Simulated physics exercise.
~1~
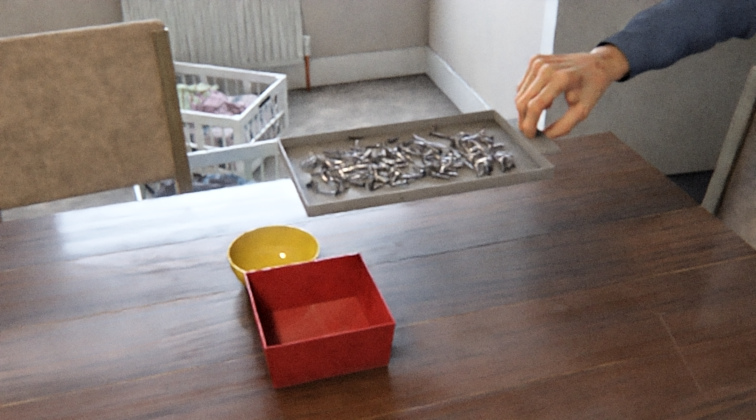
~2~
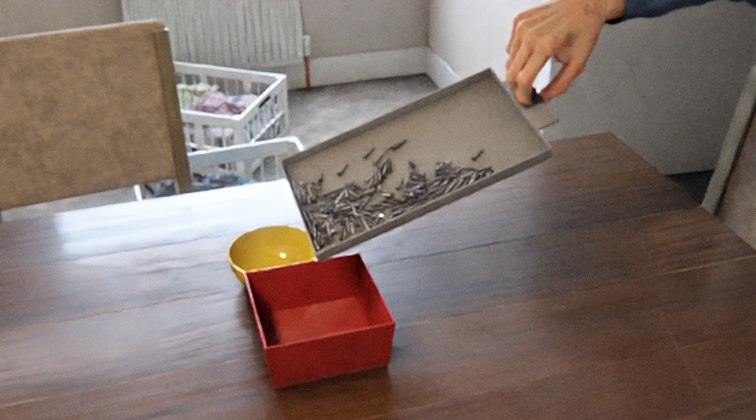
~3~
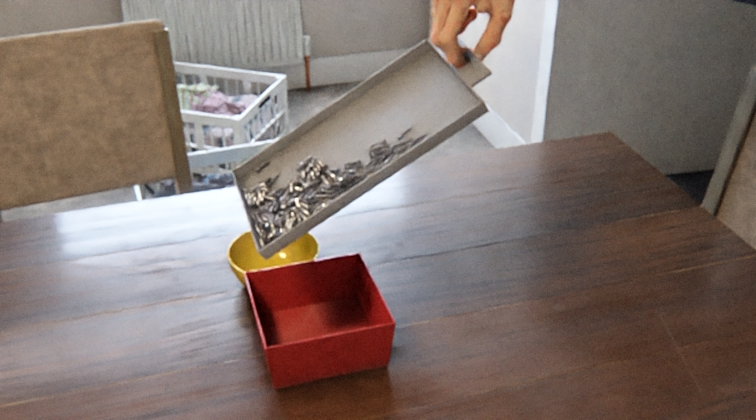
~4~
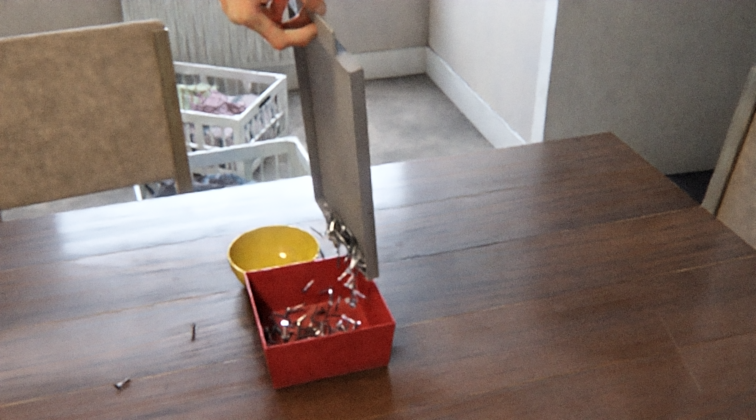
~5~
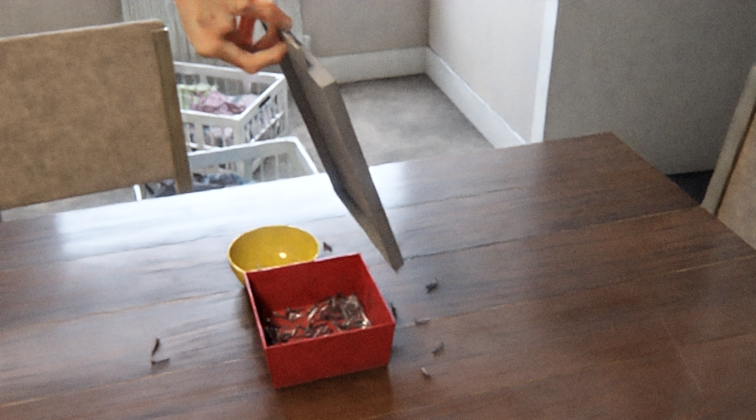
A hand tips a tray of screws into a red tin, scattering some on the table.
